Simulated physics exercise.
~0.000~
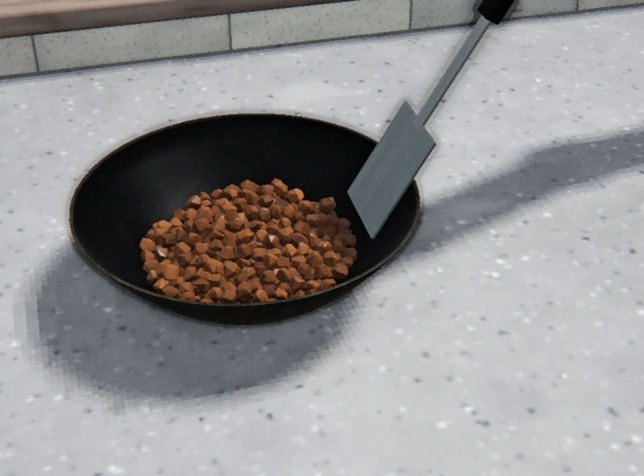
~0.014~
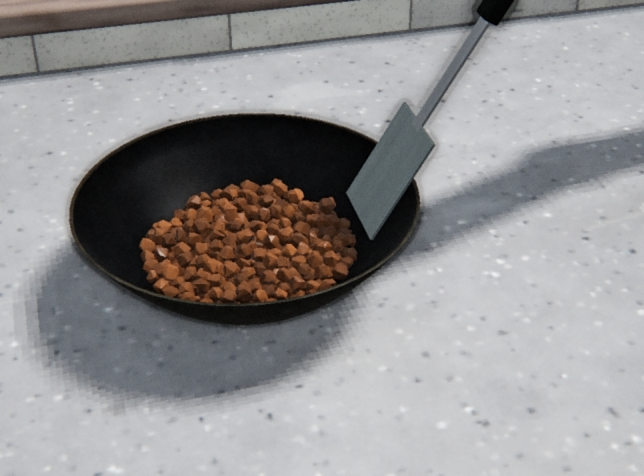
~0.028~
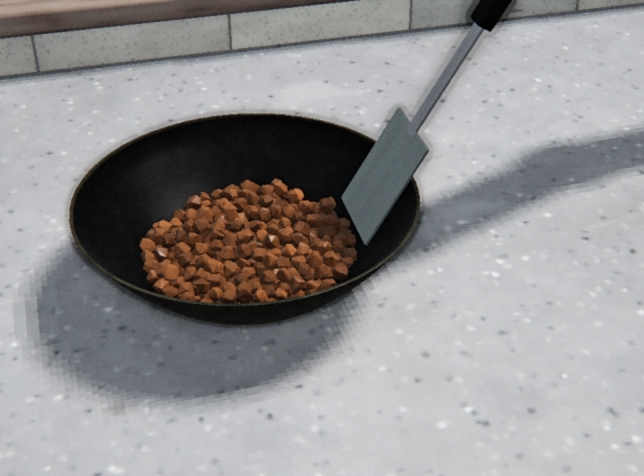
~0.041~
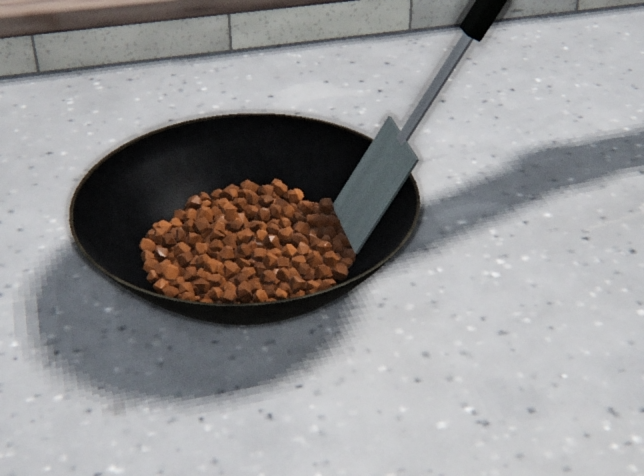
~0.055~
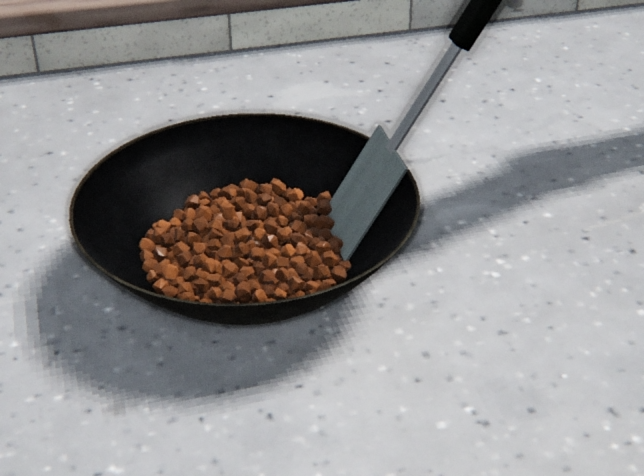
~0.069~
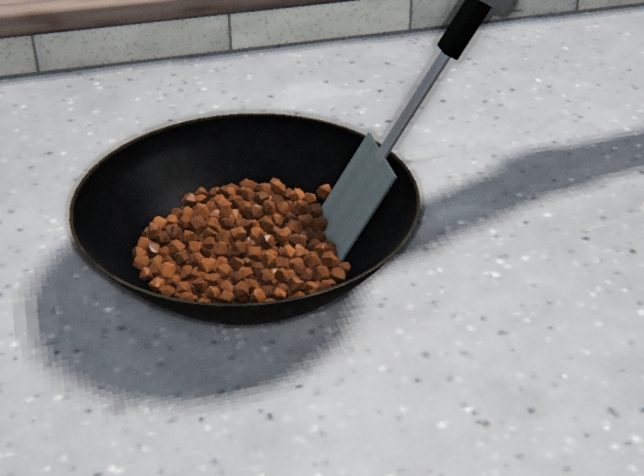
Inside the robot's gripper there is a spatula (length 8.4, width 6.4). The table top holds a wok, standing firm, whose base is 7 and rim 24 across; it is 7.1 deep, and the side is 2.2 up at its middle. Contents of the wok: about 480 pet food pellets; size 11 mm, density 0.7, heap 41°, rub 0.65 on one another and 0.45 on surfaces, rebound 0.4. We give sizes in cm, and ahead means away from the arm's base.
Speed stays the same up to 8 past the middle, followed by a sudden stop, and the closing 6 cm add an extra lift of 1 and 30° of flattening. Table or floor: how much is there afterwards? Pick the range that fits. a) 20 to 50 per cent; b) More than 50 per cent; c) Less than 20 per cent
20 to 50 per cent.
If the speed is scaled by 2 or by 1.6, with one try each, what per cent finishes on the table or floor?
Around 50 per cent and around 45 per cent.
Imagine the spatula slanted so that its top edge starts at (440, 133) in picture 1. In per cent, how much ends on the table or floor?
Some 25 per cent.
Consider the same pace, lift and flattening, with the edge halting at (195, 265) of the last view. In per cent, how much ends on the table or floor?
Estimate: Approx. 5 %.
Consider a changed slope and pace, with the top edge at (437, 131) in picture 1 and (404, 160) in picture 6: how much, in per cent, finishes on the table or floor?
Off the vessel, on the table or floor: Some 20 percent.
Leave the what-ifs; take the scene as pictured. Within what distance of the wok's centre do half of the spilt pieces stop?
The answer is around 20 cm.
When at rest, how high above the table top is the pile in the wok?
About 9.0 cm above the table.
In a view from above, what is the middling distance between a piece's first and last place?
Level distance of roughly 8 cm.
After 0.16 s, sloping 59°, highest piece 9 above the table; 477 in the wok.
After 0.25 s, sloping 47°, highest piece 26 above the table; 465 in the wok, 12 on the blade or in flight.
After 0.49 s, sloping 29°, highest piece 31 above the table; 337 in the wok, 128 on the table or floor, 12 on the blade or in flight.
After 1.54 s, sloping 29°, highest piece 9 above the table; 336 in the wok, 141 on the table or floor.
At rest, 336 in the wok, 141 on the table or floor. That is 30 % on the table or floor.
